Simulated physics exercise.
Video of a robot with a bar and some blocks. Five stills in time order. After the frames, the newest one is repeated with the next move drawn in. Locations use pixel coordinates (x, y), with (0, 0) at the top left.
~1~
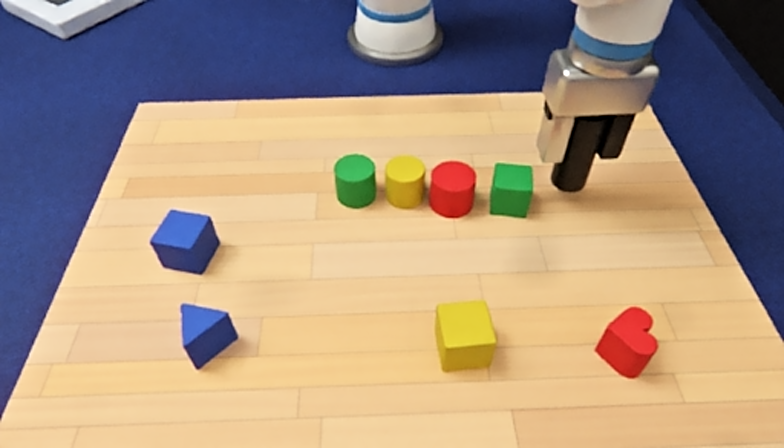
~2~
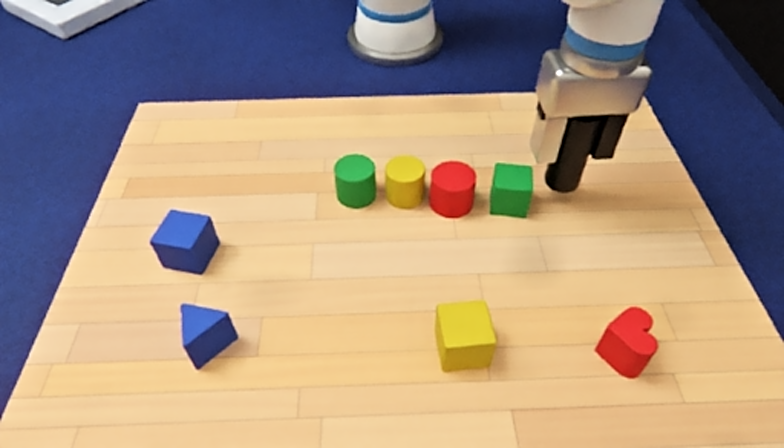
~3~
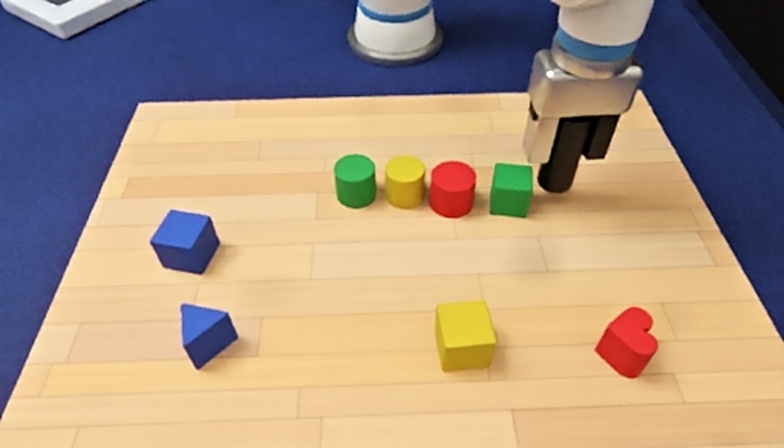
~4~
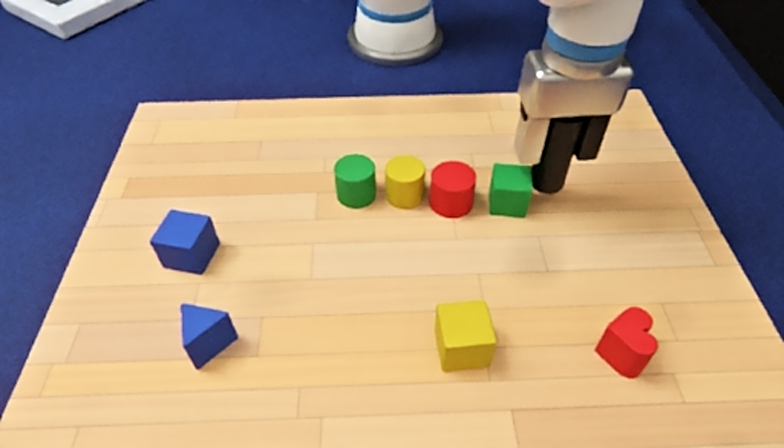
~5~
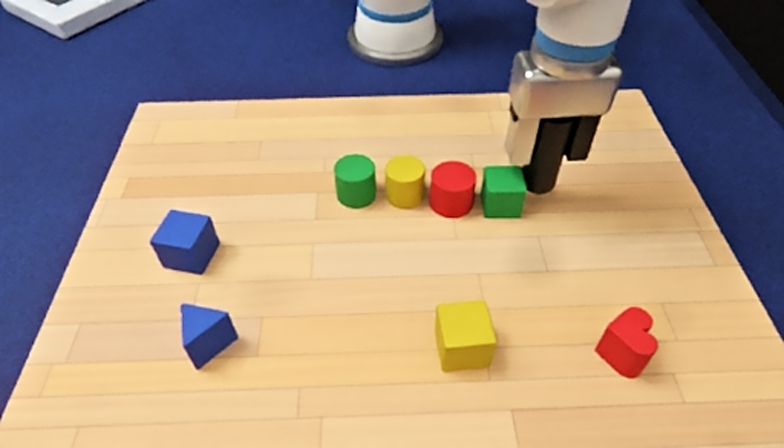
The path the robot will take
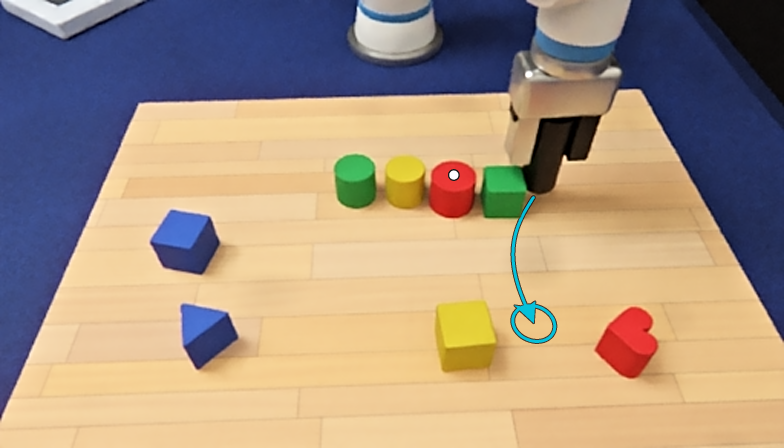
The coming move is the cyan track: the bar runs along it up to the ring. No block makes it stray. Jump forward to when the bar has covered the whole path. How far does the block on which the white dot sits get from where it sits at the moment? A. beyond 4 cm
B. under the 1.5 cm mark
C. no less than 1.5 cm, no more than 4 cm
Correct choice: B.
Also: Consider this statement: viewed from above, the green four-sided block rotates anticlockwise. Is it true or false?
That claim is false.
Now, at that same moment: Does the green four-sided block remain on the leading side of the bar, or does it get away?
The green four-sided block won't stay at the front of the bar.
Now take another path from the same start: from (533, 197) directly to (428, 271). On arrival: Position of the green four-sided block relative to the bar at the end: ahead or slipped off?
Most likely the green four-sided block slides off.
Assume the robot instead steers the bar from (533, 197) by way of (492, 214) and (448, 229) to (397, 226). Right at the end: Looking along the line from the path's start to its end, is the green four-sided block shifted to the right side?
My answer is no.
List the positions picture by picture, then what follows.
Bar tip (567, 182); block tops, red cylinder (454, 175); yellow four-sided block (466, 322); green four-sided block (514, 176), in the first frame.
Bar (561, 182); blocks unchanged, in the second frame.
Bar (554, 183); blocks unchanged, in the third frame.
Bar (546, 183); blocks unchanged, in the fourth frame.
Bar (537, 184); red cylinder (454, 175); yellow four-sided block (466, 322); green four-sided block (505, 178), in the fifth frame.
Path on the board, from (533, 197) via (516, 231) and (515, 274), ending at (534, 323); the dot is on the red cylinder.
The first path, step by step. One third of the way, bar (519, 218); red cylinder (445, 176); green four-sided block (479, 196), turned 45° clockwise.
Two thirds of the way, bar (519, 261); red cylinder (445, 176); green four-sided block (478, 197), turned 50° clockwise.
At the end, bar (538, 310); red cylinder (445, 176); yellow four-sided block in place; green four-sided block (478, 197), turned 50° clockwise.
